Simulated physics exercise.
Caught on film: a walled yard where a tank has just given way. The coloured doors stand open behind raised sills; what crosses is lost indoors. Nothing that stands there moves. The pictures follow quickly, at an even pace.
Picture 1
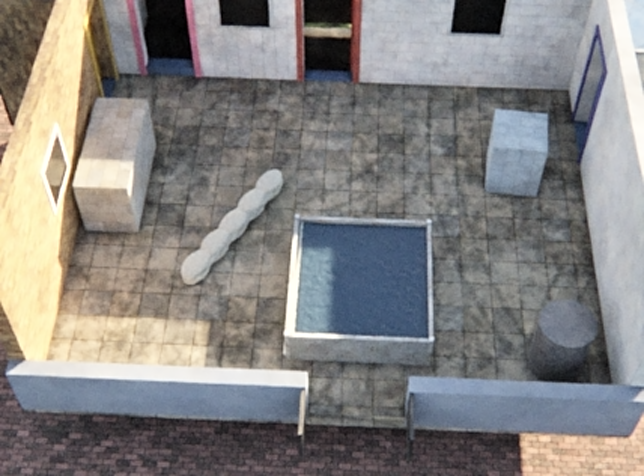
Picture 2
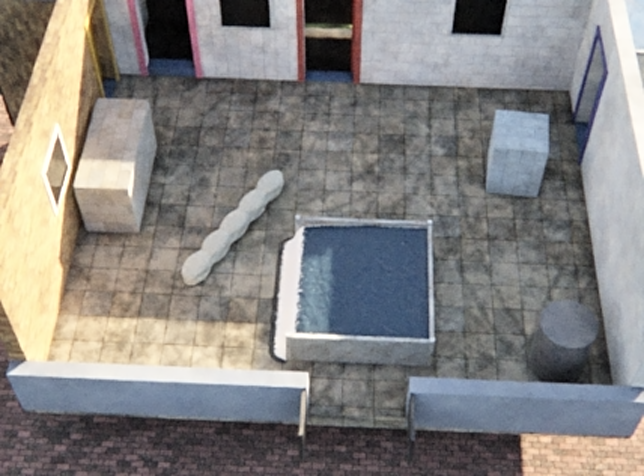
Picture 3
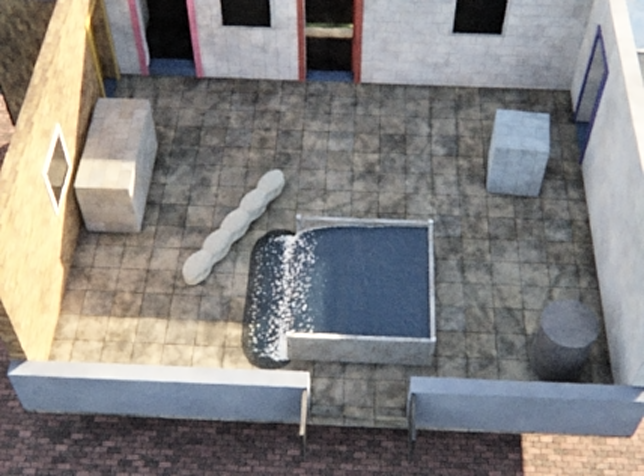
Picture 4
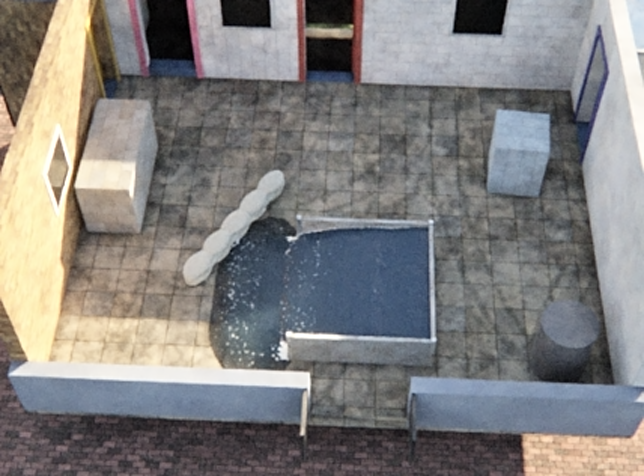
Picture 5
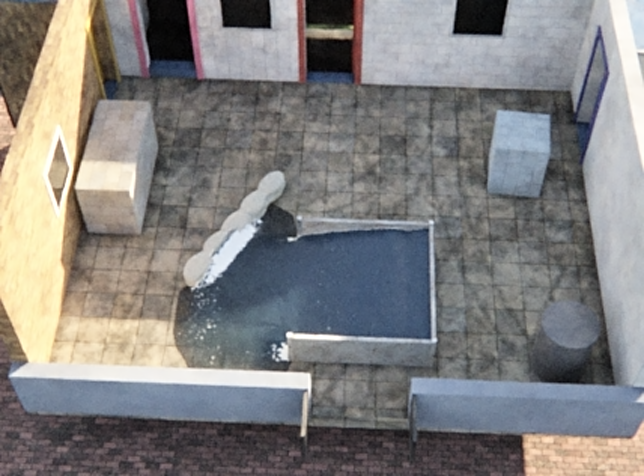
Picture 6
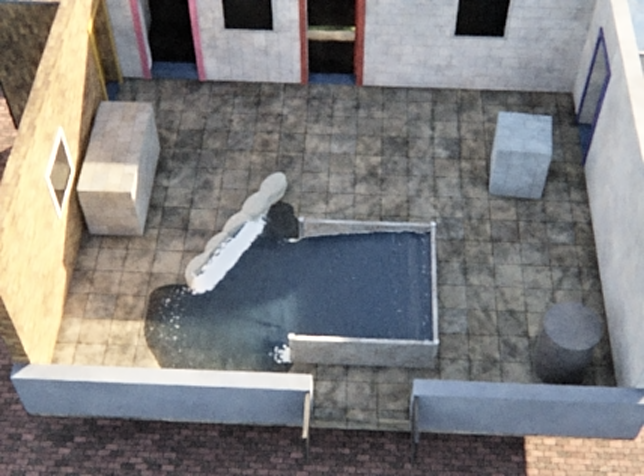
Water in a square tank in a walled, tiled yard sits still, then pours out over the tank's left side. It spreads left across the paving as a dark, foaming sheet, meets the pale, lumpy diagonal barrier and churns white along it, while its front runs on past the barrier's lower end.
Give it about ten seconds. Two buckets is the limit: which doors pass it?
The yellow door holds within the limit; the blue door holds within the limit; the pink door holds within the limit; the red door floods.
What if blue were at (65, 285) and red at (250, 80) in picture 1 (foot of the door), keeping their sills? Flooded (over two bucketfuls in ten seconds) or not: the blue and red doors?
One by one: Blue door goes over; red door floods.
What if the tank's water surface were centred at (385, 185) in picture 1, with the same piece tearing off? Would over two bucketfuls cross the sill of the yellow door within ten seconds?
The yellow one goes over.
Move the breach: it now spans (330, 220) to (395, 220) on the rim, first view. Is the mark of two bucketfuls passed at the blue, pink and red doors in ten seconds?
My reading: The blue door lets more in; the pink door keeps below it; the red door takes more.
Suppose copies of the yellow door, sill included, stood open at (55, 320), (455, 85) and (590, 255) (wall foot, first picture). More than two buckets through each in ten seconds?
In that order: Floods, lets less in, keeps below it.
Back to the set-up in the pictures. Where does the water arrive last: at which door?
The blue-painted one.
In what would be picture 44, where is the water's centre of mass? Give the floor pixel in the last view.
Roughly at (260, 257).
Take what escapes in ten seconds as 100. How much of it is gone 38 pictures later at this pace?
About 10 per cent.
A moment on, water covers 20 % of the floor; the yellow door not reached, the blue door not reached, the pink door not reached, the red door not reached.
Next, water covers 25 % of the floor; the yellow door not reached, the blue door not reached, the pink door not reached, the red door not reached.
Then, water covers 40 % of the floor; the yellow door not reached, the blue door not reached, the pink door not reached, the red door not reached.
Later, water covers 65 % of the floor; the yellow door wet at the sill, nothing in, the blue door wet at the sill, nothing in, the pink door wet at the sill, nothing in, the red door under two buckets in.
In the end, water covers 85 % of the floor; the yellow door wet at the sill, nothing in, the blue door under two buckets in, the pink door wet at the sill, nothing in, the red door over two buckets in.
